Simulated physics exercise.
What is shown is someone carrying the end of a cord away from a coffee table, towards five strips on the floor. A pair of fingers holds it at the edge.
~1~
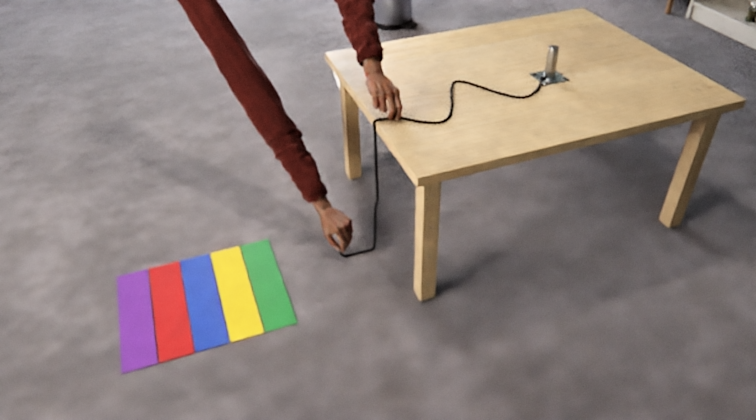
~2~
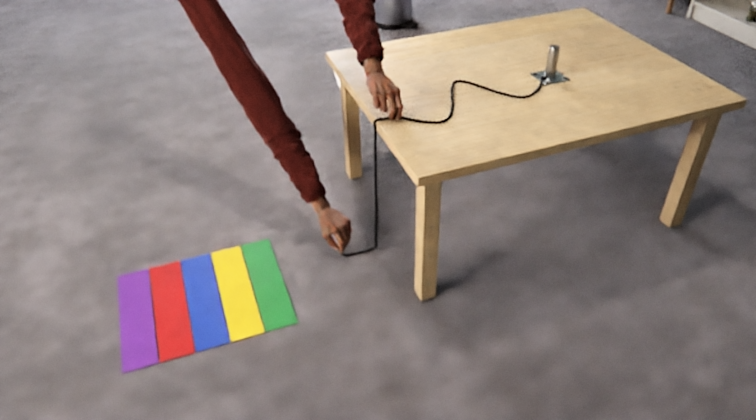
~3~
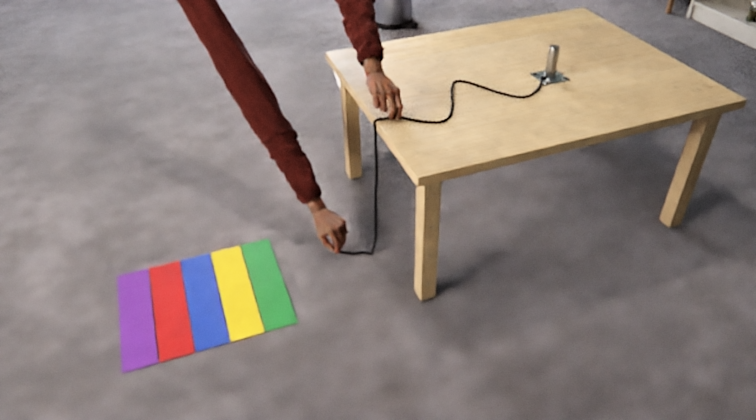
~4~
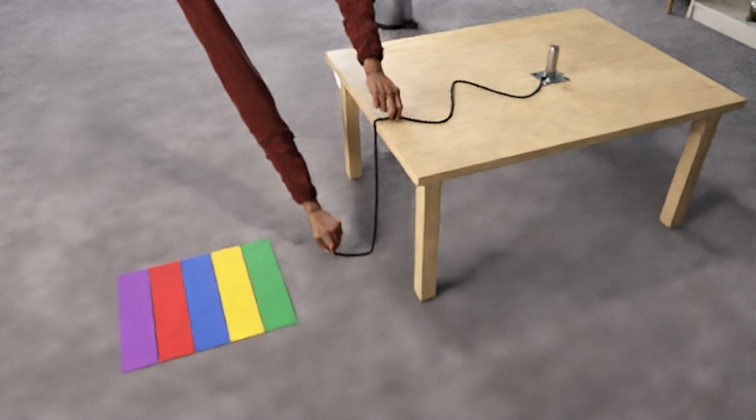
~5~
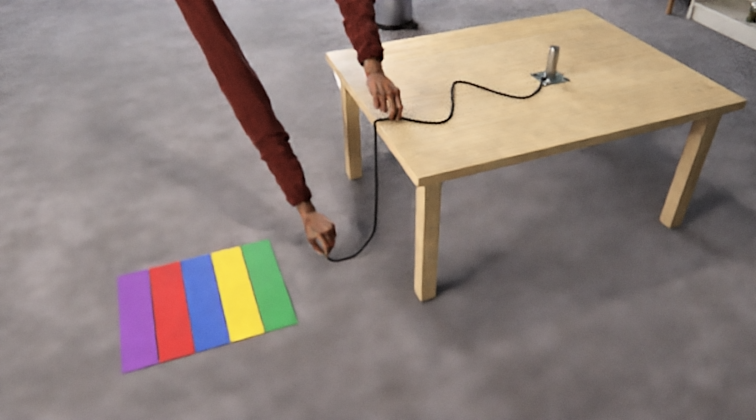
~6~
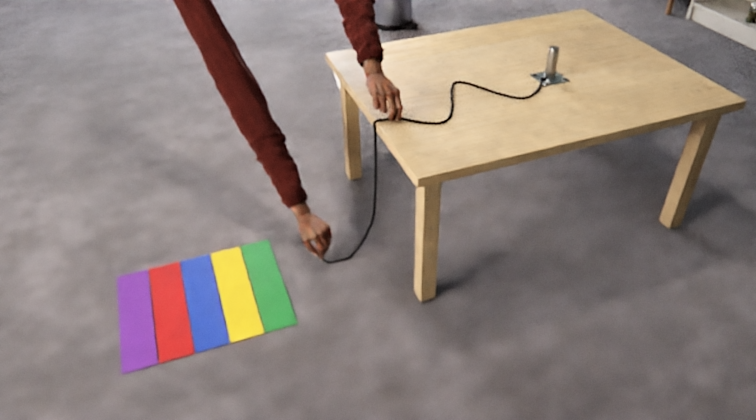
Beside a wooden table, a hand slowly draws a black cord's end slightly left.
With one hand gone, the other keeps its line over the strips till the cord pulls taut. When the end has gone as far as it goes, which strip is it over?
It is over the purple strip.
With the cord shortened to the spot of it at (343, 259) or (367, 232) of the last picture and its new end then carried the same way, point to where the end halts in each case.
Case by case: (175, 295), then (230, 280).
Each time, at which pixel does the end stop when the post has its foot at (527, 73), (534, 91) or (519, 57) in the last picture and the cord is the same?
Approximate places, in that order: (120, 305), (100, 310), (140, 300).
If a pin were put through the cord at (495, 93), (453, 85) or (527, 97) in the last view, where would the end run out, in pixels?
First try near (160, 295), second near (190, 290), third near (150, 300).
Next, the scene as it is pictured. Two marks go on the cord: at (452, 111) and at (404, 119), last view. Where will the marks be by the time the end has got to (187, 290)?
Point one: (375, 113); point two: (351, 168).
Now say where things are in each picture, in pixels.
In the first frame, end (341, 249); green (276, 310); yellow (243, 320); blue (209, 329); red (174, 339); purple (139, 349).
In the second frame, end (339, 249); cord through (534, 93) (470, 83) (452, 110) (393, 117) (375, 177) (376, 235).
In the third frame, end (335, 250).
In the fourth frame, end (330, 251); cord through (534, 93) (470, 83) (452, 110) (393, 117) (376, 178) (374, 235).
In the fifth frame, end (324, 254).
In the sixth frame, end (319, 255); cord through (534, 94) (469, 84) (452, 111) (392, 118) (376, 178) (366, 236).
Soon after, end near (187, 290); over blue.
After that, end near (155, 298); over red.
At the stop, end near (136, 303); over purple. Over purple.
